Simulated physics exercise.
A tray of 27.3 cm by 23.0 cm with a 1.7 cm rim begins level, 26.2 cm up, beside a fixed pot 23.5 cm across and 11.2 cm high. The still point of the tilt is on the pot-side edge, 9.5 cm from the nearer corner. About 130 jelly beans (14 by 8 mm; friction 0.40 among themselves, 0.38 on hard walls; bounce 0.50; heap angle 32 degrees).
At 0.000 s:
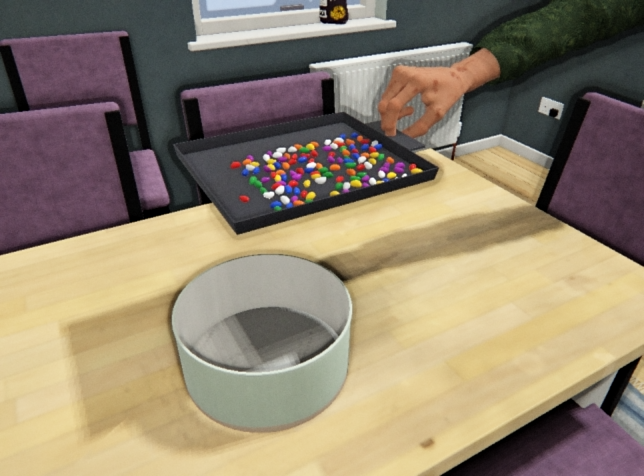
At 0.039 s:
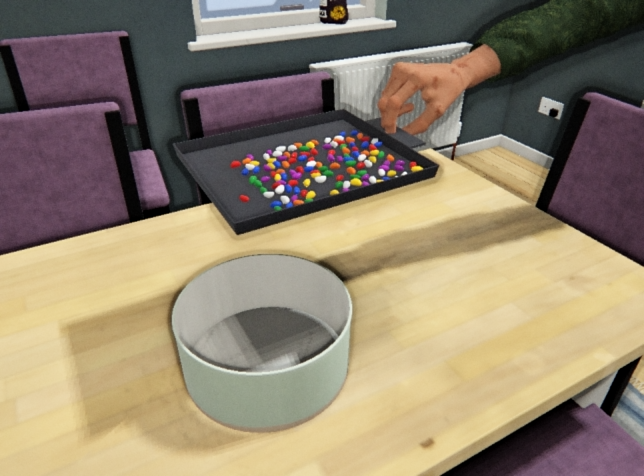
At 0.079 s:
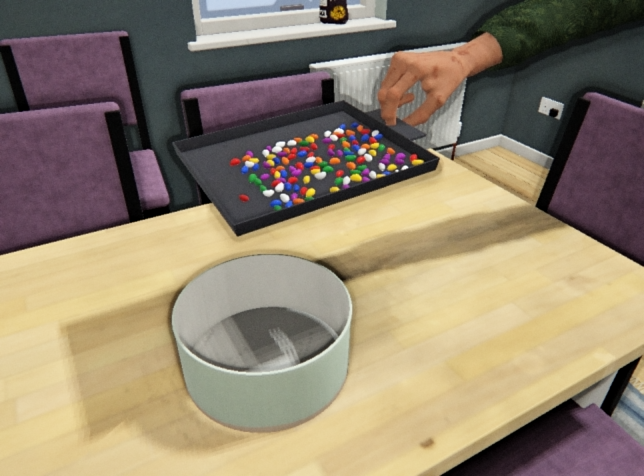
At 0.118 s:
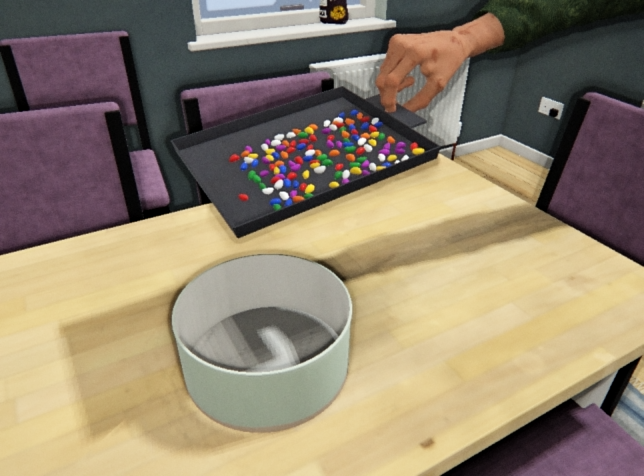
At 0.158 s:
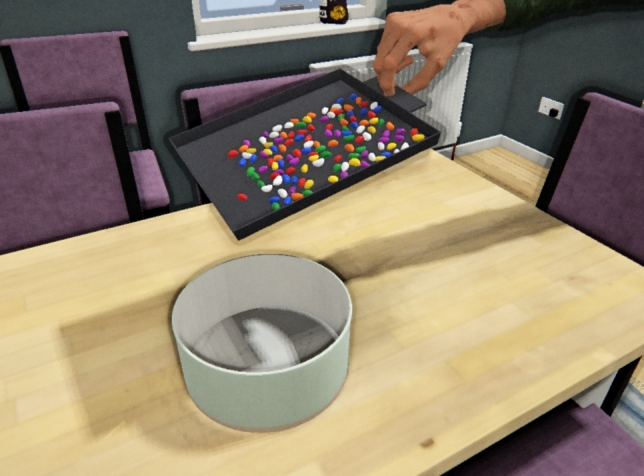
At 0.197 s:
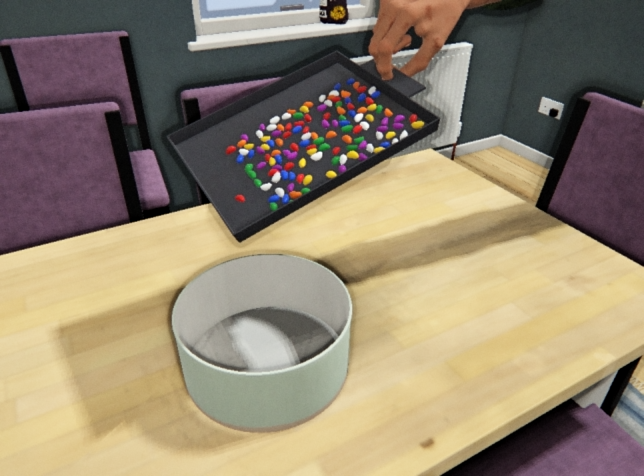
On a wooden dining table, a dark tray of colourful jelly beans sat behind a pale green pot, and a hand at its far right side raised that end, slanting the tray down toward the front left.
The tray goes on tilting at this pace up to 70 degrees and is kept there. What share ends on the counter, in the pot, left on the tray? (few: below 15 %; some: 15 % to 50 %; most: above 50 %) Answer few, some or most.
Counter: Some, pot: Some, tray: Some.
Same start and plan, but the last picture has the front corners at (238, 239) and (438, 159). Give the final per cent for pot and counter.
Pot 50, counter 5.
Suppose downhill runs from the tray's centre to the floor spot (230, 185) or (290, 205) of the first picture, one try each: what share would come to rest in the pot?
About 10 and 75 per cent.
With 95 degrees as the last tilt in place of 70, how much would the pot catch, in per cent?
Then about 60 per cent.
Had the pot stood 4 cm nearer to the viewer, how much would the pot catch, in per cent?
It would be near 45 per cent.
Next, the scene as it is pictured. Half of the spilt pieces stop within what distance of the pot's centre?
Some 32 cm.
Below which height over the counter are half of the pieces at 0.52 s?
Some 30 cm.
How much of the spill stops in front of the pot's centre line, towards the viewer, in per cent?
About 70 per cent.
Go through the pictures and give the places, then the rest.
Tray tilt 0 degrees, front corners at (236, 221) and (436, 167); middle of the pieces at (319, 167); pot at (263, 305), in the first picture.
Tray tilt 1 degrees, front corners at (236, 221) and (436, 165); middle of the pieces at (319, 165), in the second picture.
Tray tilt 4 degrees, front corners at (235, 223) and (437, 158), lowest corner left front; middle of the pieces at (319, 161), in the third picture.
Tray tilt 8 degrees, front corners at (235, 226) and (437, 146), lowest corner left front; middle of the pieces at (318, 153), in the fourth picture.
Tray tilt 14 degrees, front corners at (235, 229) and (437, 132), lowest corner left front; middle of the pieces at (317, 145), in the fifth picture.
Tray tilt 19 degrees, front corners at (234, 232) and (437, 118), lowest corner left front; middle of the pieces at (315, 136); pot at (263, 305). Its pace works out near 140 degrees a second, in the sixth picture.
After 0.39 s, tilt 46 degrees; the tray holds 100 %, the pot 0 %.
Then, at 0.52 s, tilt 64 degrees; the tray holds 100 %, the pot 0 %.
Then, at 0.78 s, tilt 70 degrees; the tray holds 35 %, the pot 20 %.
In the end, at 2.7 s, counter 40 %, pot 30 %, tray 30 %.
